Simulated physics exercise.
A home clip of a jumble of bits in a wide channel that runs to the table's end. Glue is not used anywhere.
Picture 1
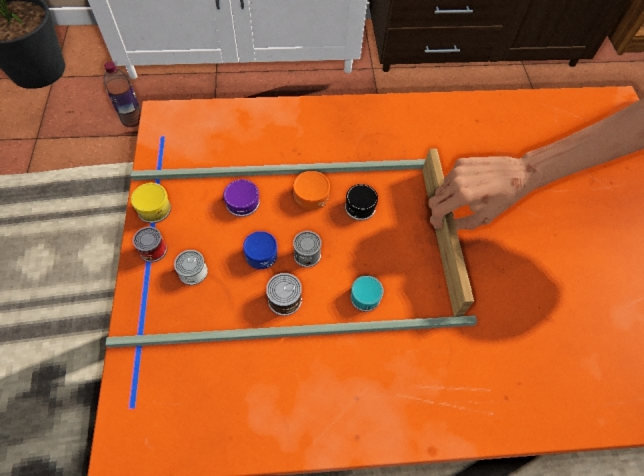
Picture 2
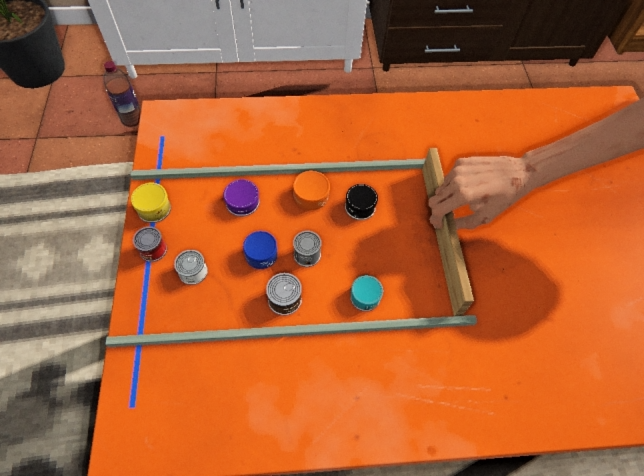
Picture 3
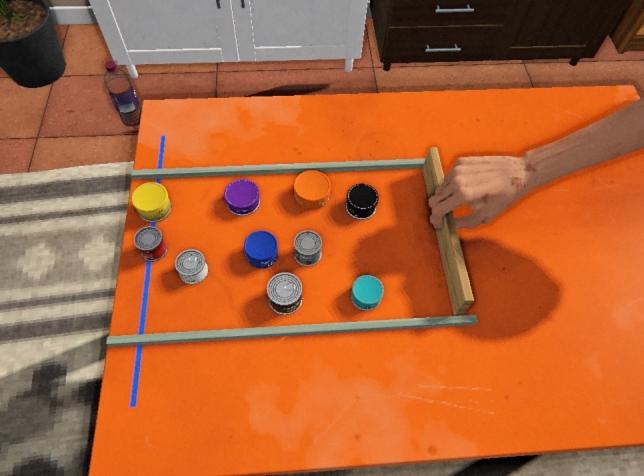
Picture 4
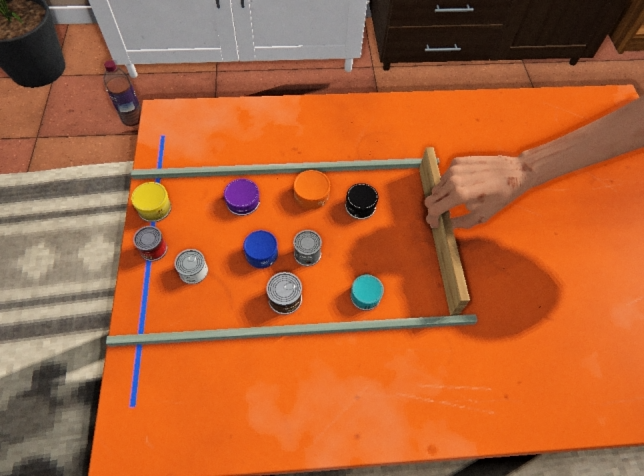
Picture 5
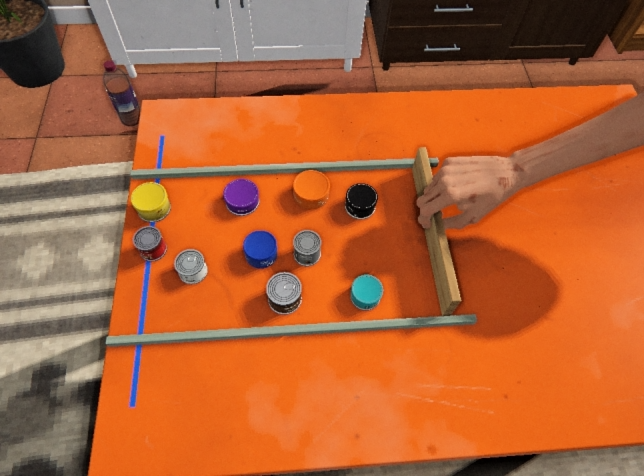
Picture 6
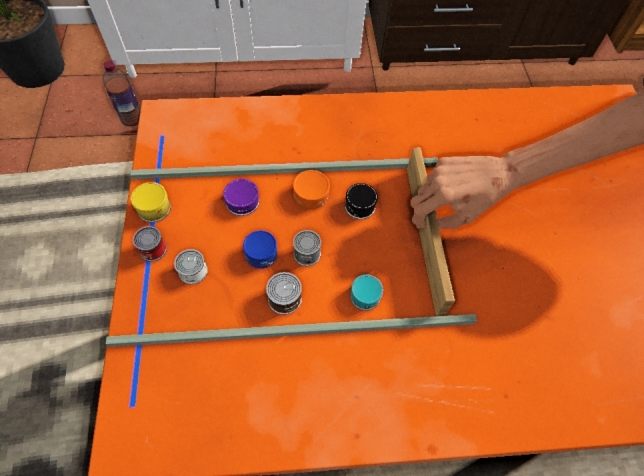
A hand held a wooden board upright at the right end of a channel on an orange table, then slid it slightly left toward the scattered colourful tins, which all stayed still.
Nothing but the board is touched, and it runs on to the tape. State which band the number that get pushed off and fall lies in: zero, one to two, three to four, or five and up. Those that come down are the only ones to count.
The band is five and up.
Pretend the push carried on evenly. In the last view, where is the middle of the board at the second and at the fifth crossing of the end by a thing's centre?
At (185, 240) for the second, at (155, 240) for the fifth.
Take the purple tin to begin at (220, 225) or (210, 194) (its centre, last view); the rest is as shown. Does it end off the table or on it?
Order of tries: Off, off.
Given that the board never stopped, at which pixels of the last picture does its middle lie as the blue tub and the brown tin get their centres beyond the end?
First one: Around (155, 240). Other one: Around (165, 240).
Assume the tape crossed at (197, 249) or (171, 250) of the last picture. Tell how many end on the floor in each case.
1 and 2 down on the floor.
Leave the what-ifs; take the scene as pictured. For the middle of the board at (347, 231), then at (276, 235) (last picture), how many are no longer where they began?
Counting first: 3, next 7.
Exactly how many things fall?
5 in total.
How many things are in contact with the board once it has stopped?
That makes 5.
Early on, none off yet; yellow tin at rest near (151, 203); red tin at rest near (150, 244); white tin at rest near (191, 267).
A while later, none off yet; yellow tin travelled about its own width near (120, 201); red tin travelled about its own width near (129, 246); white tin travelled about its own width near (163, 274).
Finally, the number that fall off is five or more; lost, brown tin, blue tub, purple tin, red tin and yellow tin.
